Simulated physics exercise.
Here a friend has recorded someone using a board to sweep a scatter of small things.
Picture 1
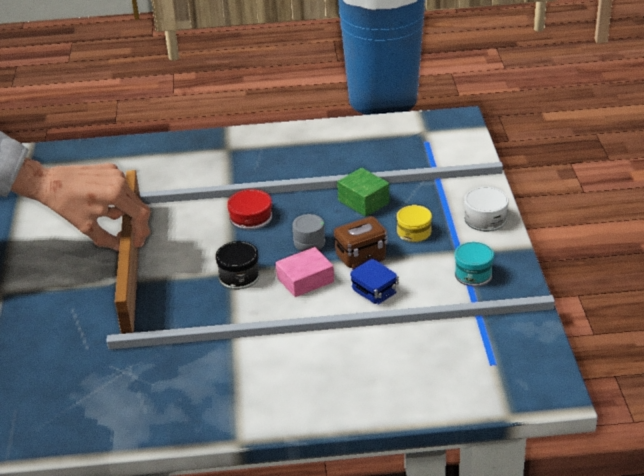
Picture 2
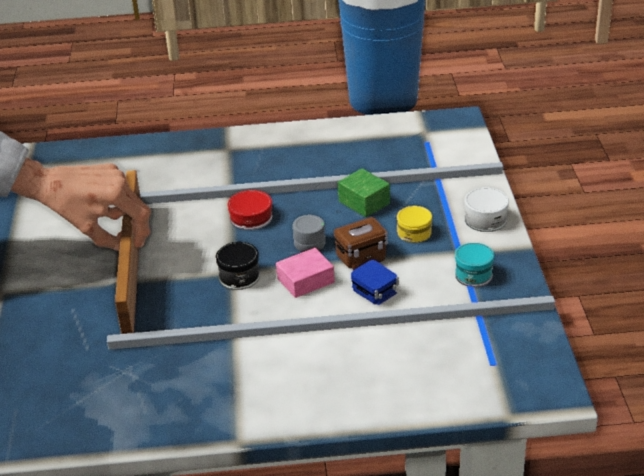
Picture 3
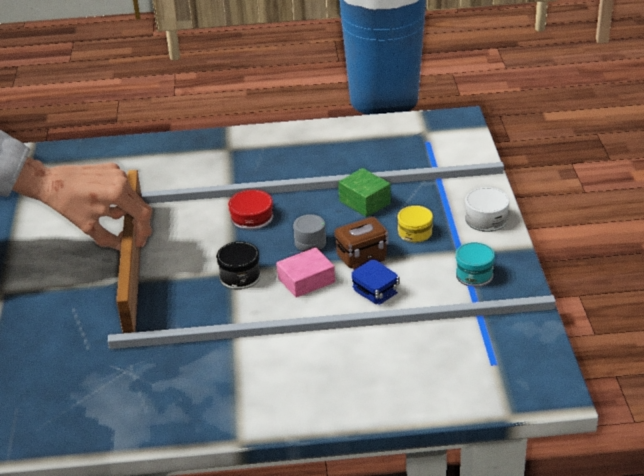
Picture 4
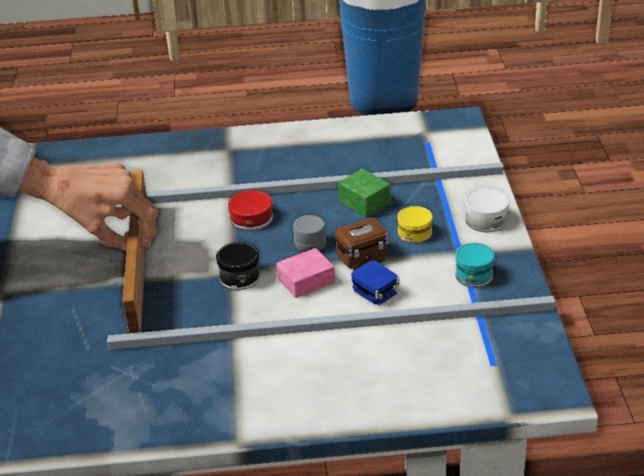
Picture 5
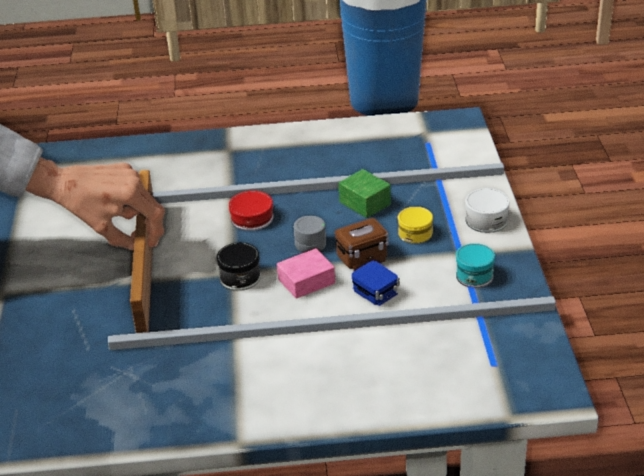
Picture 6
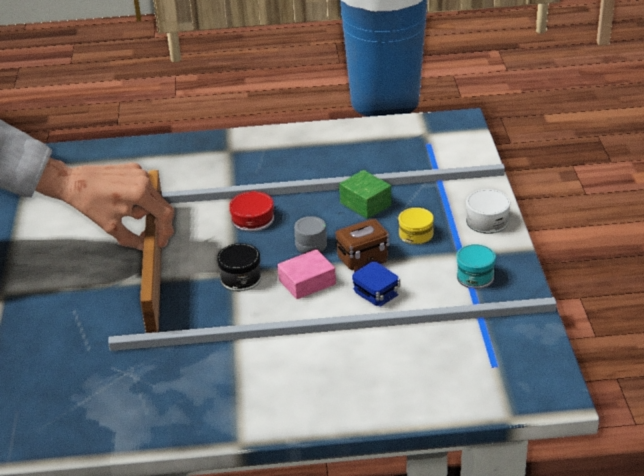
At first, a hand holds an upright wooden board at the left of a checkered blue and white table, apart from a scatter of small colourful tins and blocks between two grey rails. Then the hand slides the board a short way right, touching none of the items, which stay in place.
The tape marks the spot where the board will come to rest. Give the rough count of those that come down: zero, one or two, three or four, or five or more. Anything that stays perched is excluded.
From what happens, the ones that come off the end make one or two in total.
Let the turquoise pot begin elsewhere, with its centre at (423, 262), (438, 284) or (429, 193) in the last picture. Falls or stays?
Try one it is not knocked off; try two it is not knocked off; try three it goes off the edge.
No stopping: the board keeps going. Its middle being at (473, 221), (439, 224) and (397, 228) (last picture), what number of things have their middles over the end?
That makes 4, 1, 0.
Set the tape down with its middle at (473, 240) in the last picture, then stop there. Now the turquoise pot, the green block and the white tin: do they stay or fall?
The turquoise pot? It does not stay. The green block? It does not stay. The white tin? It does not stay.
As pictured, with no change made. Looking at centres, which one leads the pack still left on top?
Yellow tub ends nearest.
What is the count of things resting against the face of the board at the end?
Contact count: 4.
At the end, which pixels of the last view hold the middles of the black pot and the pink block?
One is at about (481, 240), the other at about (490, 267).
Early on, none off yet; white tin at rest near (488, 211); turquoise pot at rest near (476, 266); yellow tub at rest near (416, 226).
A while later, none off yet; white tin at rest near (488, 211); turquoise pot at rest near (476, 266); yellow tub travelled about its own width near (441, 215).
Finally, the number that fall off is one or two; lost, white tin.
